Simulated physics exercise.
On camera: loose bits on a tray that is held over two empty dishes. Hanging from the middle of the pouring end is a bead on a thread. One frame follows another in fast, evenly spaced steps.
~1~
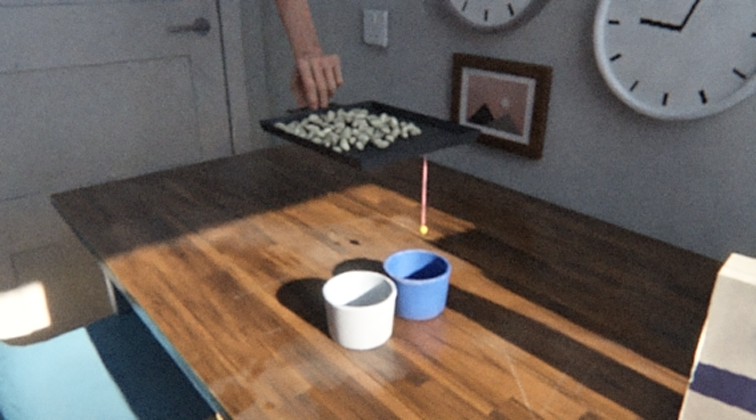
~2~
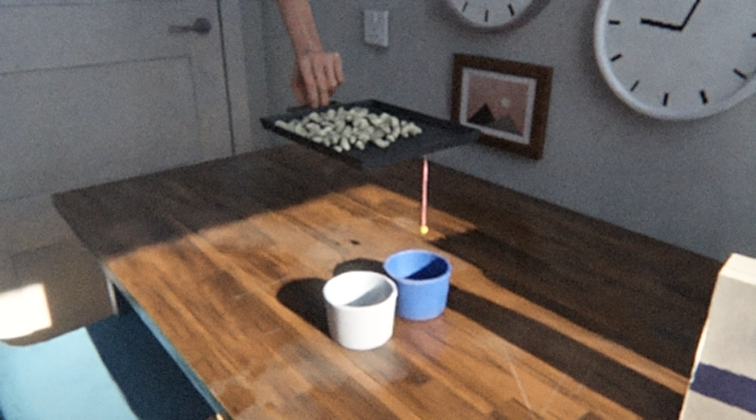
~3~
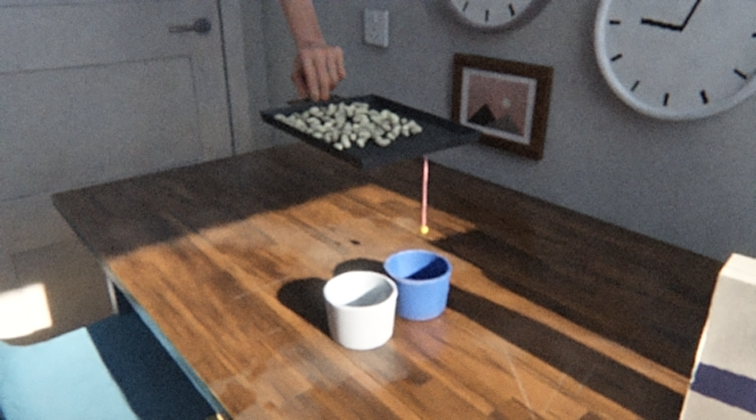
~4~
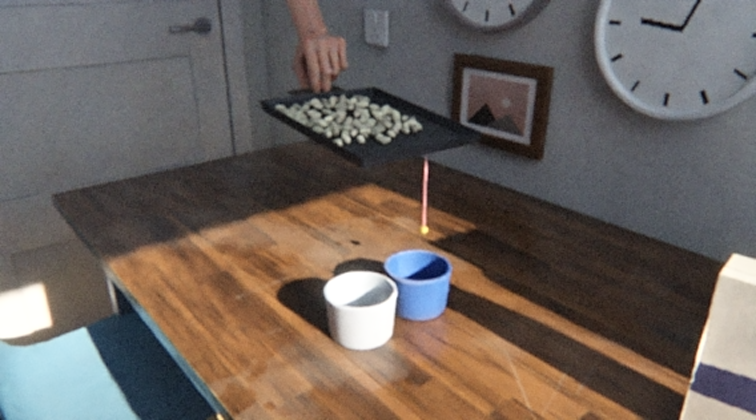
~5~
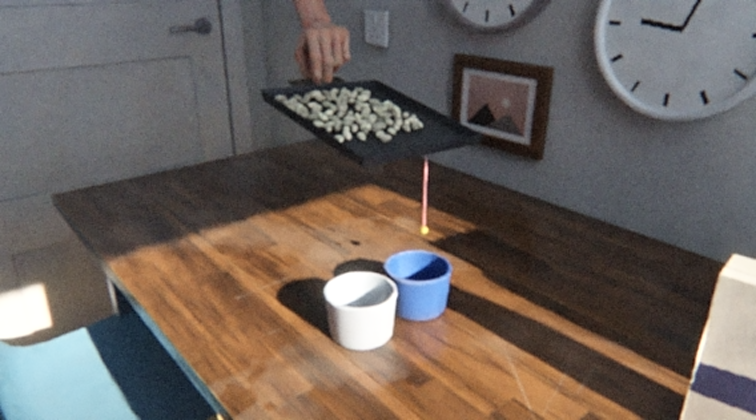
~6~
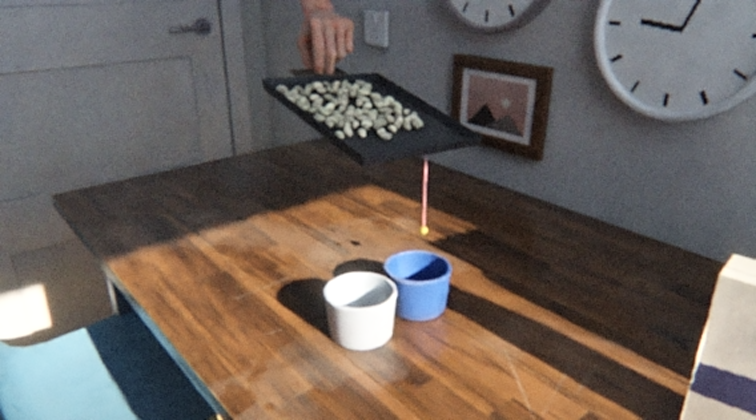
At the start, a hand holds a dark tray of white beans nearly level above a wooden table with a white dish and a blue dish. The hand then raises the back edge slightly, slanting the tray toward its right corner, while the beans stay bunched together and the dishes remain still.
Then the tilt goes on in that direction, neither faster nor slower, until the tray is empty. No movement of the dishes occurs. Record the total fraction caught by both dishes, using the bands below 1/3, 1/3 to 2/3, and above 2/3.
Total caught: Below 1/3.
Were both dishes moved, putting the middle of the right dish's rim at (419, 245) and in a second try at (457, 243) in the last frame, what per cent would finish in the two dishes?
Around 0 and around 50 per cent, in that order.
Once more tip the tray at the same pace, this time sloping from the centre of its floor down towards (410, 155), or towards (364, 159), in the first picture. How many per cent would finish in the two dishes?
Well, 60 percent for one and then 10 percent for the other.
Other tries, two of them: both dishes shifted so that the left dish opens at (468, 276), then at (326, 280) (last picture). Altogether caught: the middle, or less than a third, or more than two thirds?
For the first spot it's under a third, and for the next one it's under a third.
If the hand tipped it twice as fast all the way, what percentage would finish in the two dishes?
Estimate: Some 0 %.
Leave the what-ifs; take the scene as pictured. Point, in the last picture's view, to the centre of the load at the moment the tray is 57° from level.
I'd mark the middle close to (431, 123).
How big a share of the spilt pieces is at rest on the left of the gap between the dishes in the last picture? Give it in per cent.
It amounts to some 0 percent.
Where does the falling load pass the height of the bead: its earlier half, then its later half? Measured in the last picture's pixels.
Early half (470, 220), late half (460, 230).
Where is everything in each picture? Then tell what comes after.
In the first picture, corners of the pouring end at (361, 159) and (477, 130), level; middle of the load at (348, 131), white beans; left dish at (382, 321); right dish at (439, 294); bead on its thread at (423, 230).
In the second picture, corners of the pouring end at (362, 159) and (478, 130), level; middle of the load at (348, 130).
In the third picture, corners of the pouring end at (362, 158) and (479, 131), tipped barely, lowest at the right corner; middle of the load at (349, 126).
In the fourth picture, corners of the pouring end at (363, 157) and (479, 132), tipped a little, lowest at the right corner; middle of the load at (349, 120).
In the fifth picture, corners of the pouring end at (364, 156) and (480, 134), tipped a little, lowest at the right corner; middle of the load at (350, 115).
In the sixth picture, corners of the pouring end at (365, 155) and (480, 136), tipped a little, lowest at the right corner; middle of the load at (351, 109); left dish at (382, 322); right dish at (439, 295).
Soon, tray tipped steeply; nearly all on the tray; a stray few in the air.
A while on, tray tipped right over; nearly all on the tray; a small part outside both; a stray few in the air.
Towards the end, tray tipped past a quarter turn; a small part in the right dish; nearly all outside both.
Finally, tray tipped past a quarter turn; none in the left dish; a small part in the right dish; nearly all outside both.
